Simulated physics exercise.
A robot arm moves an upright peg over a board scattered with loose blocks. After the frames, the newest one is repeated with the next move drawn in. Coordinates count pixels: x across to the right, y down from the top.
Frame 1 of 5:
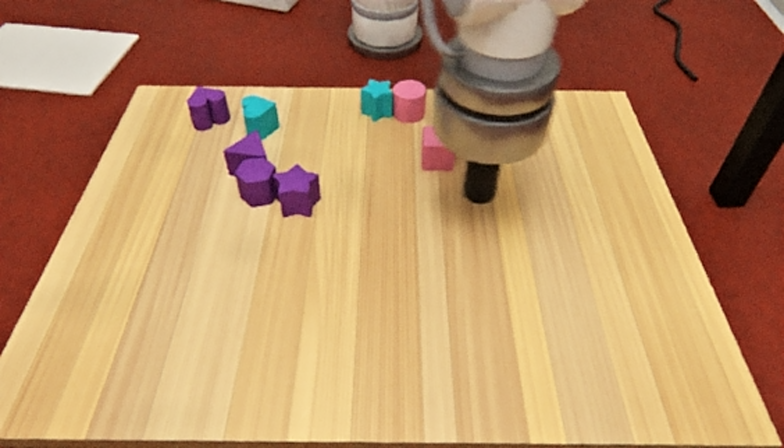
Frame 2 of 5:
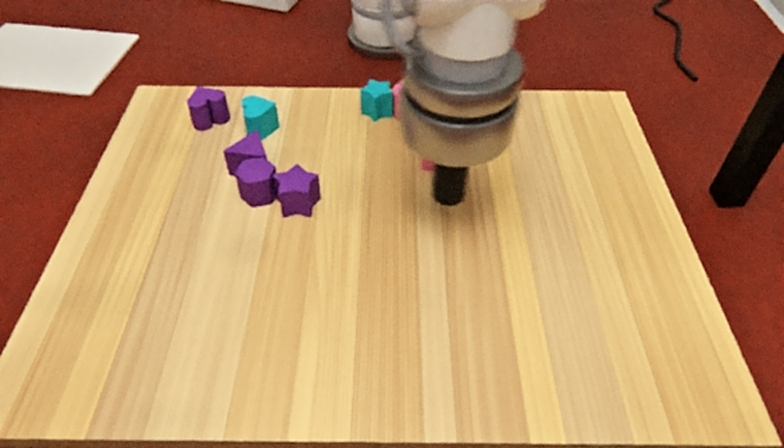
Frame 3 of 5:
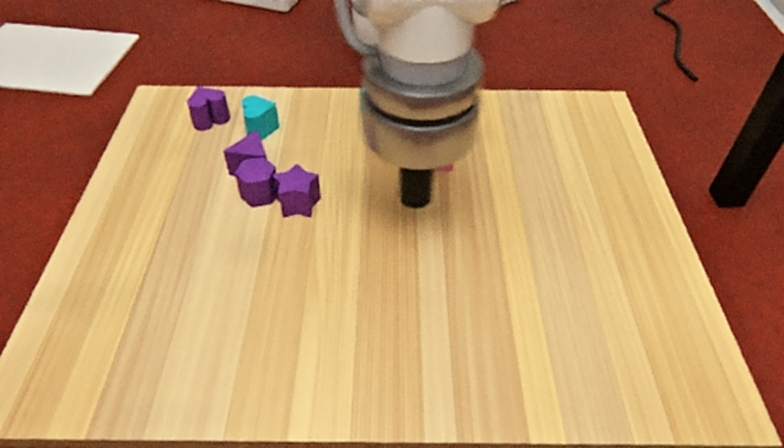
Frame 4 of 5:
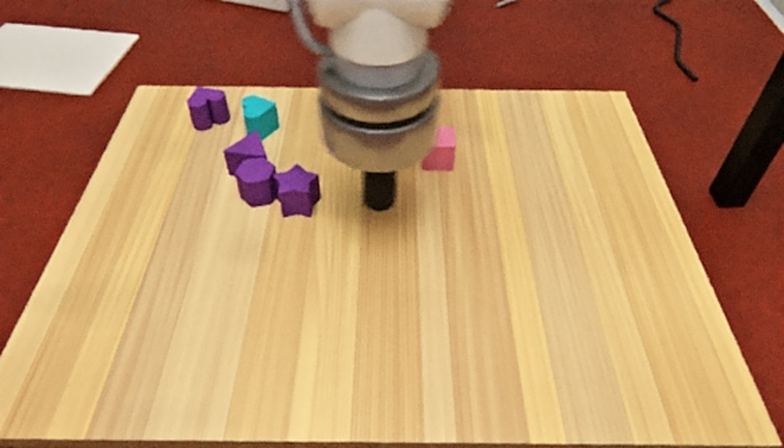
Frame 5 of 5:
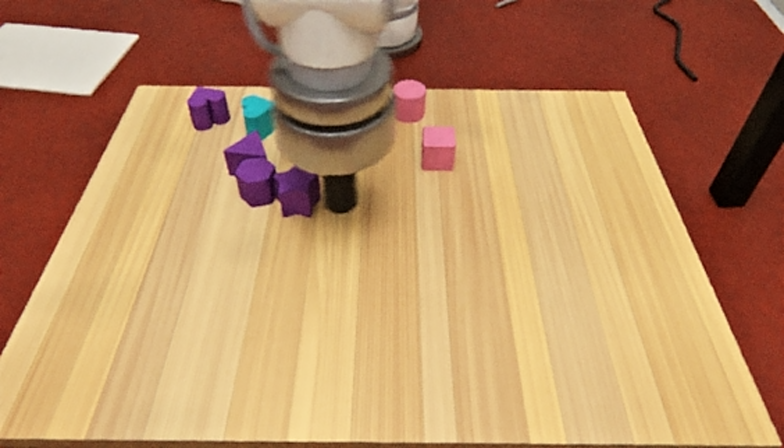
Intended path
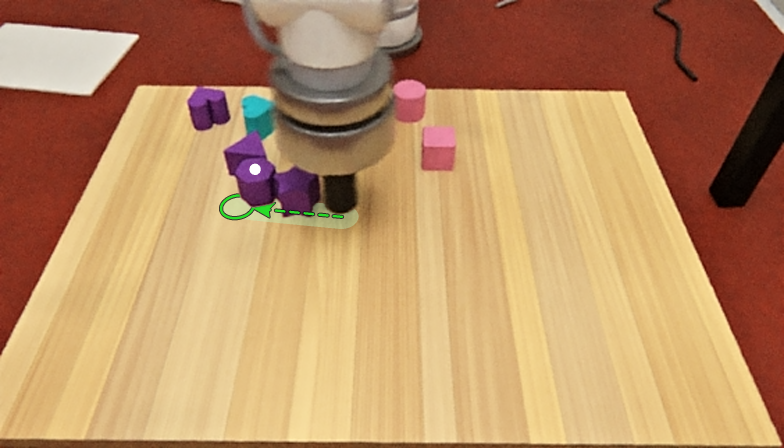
Robot arm sliding its black peg steadily leftward over a wooden board toward purple blocks, while the scattered blocks stay still.
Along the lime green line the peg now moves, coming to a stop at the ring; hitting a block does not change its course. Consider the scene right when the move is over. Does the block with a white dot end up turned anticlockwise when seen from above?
Yes, that is how it ends up.
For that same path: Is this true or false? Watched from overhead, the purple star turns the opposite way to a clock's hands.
The statement is incorrect.
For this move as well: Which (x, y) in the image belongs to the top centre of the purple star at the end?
It comes to (228, 161).
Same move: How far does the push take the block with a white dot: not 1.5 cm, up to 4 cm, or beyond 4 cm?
The block with a white dot ends up quite far away, over 4 cm.
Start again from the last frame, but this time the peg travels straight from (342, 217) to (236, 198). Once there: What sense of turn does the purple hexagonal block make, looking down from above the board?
From the top: Counterclockwise.
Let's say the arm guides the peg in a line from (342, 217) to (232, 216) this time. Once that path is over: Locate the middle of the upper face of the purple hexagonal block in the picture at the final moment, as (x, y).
When the path ends, it will be at (211, 151).
Path on the board, from (342, 217) to (237, 207); the dot is on the purple hexagonal block.
The first path, step by step. One third of the way, peg at (304, 199); purple hexagonal block at (243, 167), turned 20° anticlockwise; purple star at (279, 174), turned 20° clockwise.
Two thirds of the way, peg at (269, 196); purple triangular block at (248, 143); purple hexagonal block at (220, 160), turned 35° anticlockwise; purple star at (253, 166), turned 40° clockwise.
At the end, peg at (234, 192); purple triangular block at (247, 140); purple hexagonal block at (200, 149), turned 20° anticlockwise; purple star at (228, 161), turned 55° clockwise.
